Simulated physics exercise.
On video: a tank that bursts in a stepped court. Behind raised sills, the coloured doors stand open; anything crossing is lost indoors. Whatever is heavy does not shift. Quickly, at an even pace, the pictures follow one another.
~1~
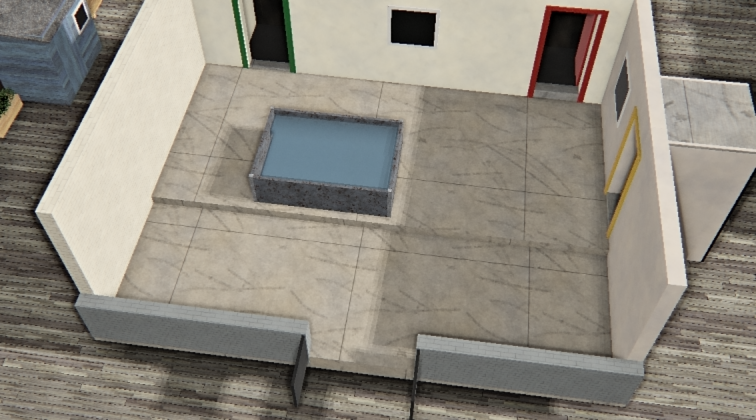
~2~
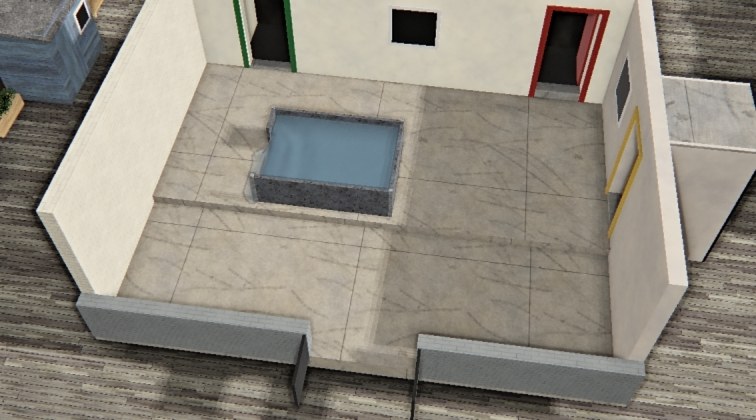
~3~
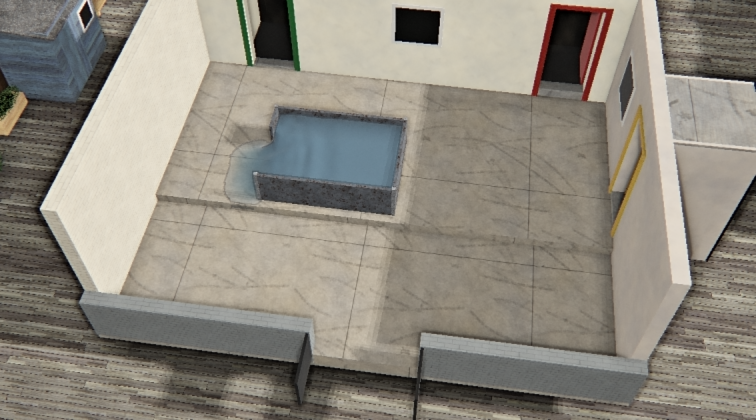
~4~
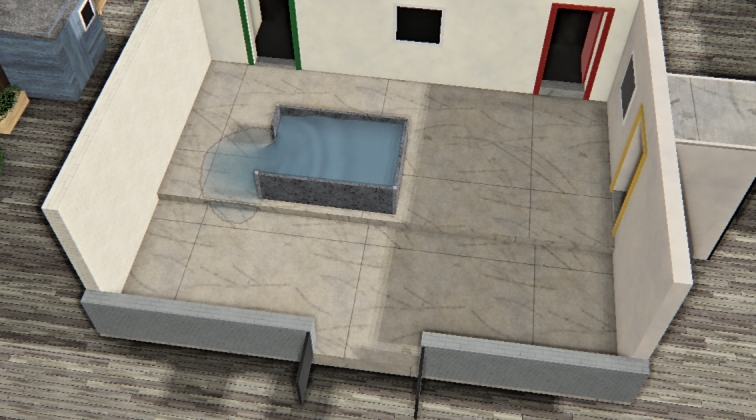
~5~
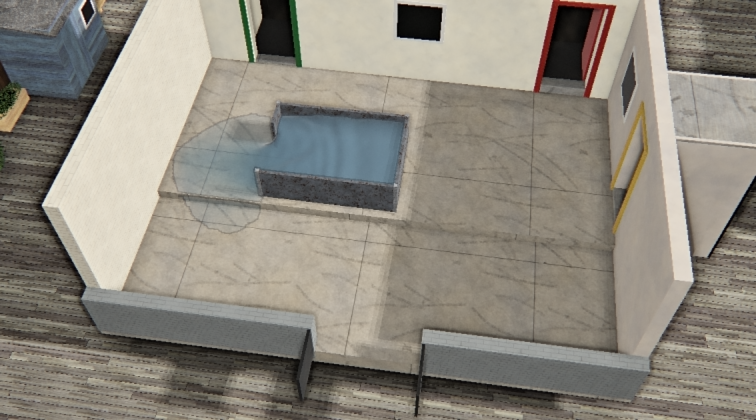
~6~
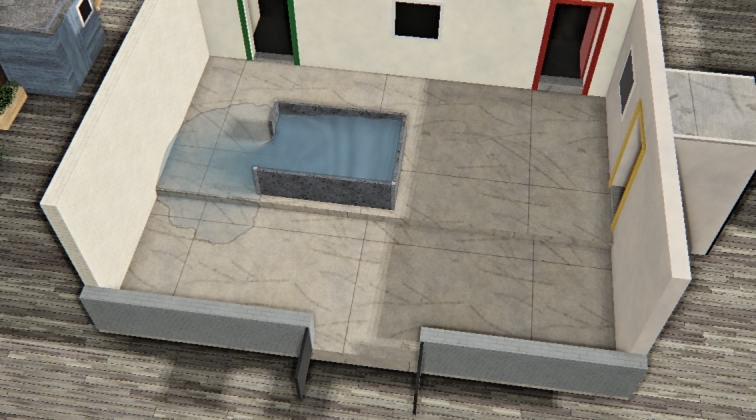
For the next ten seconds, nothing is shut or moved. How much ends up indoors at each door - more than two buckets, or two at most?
Indoors: Yellow door, two at most; green door, more than two; red door, two at most.
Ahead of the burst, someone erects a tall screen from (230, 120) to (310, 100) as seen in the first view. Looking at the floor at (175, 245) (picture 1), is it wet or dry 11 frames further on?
Result: Waterlogged.
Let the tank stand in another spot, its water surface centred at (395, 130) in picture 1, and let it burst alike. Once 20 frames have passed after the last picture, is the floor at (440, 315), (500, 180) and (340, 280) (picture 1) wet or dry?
Going through the three places: Out of reach, out of reach, out of reach.
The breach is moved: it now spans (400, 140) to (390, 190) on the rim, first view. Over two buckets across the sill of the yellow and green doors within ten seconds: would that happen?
The yellow door tops the limit and the green door falls short.
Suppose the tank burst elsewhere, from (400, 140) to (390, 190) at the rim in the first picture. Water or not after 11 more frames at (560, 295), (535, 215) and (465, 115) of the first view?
In turn: Swamped, swamped, untouched.
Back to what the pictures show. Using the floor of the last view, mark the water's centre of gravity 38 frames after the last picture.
About (302, 186) in the last view.
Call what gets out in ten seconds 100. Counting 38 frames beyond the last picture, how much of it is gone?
My reading is about 60 per cent.
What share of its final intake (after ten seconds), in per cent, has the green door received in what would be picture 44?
Roughly 70 per cent.
A moment on, water covers 15 % of the floor; the yellow door not reached, the green door not reached, the red door not reached.
Next, water covers 20 % of the floor; the yellow door not reached, the green door not reached, the red door not reached.
Then, water covers 30 % of the floor; the yellow door not reached, the green door over two buckets in, the red door not reached.
Later, water covers 75 % of the floor; the yellow door not reached, the green door far over two buckets in, the red door wet at the sill, nothing in.
In the end, water covers 90 % of the floor; the yellow door wet at the sill, nothing in, the green door far over two buckets in, the red door wet at the sill, nothing in.
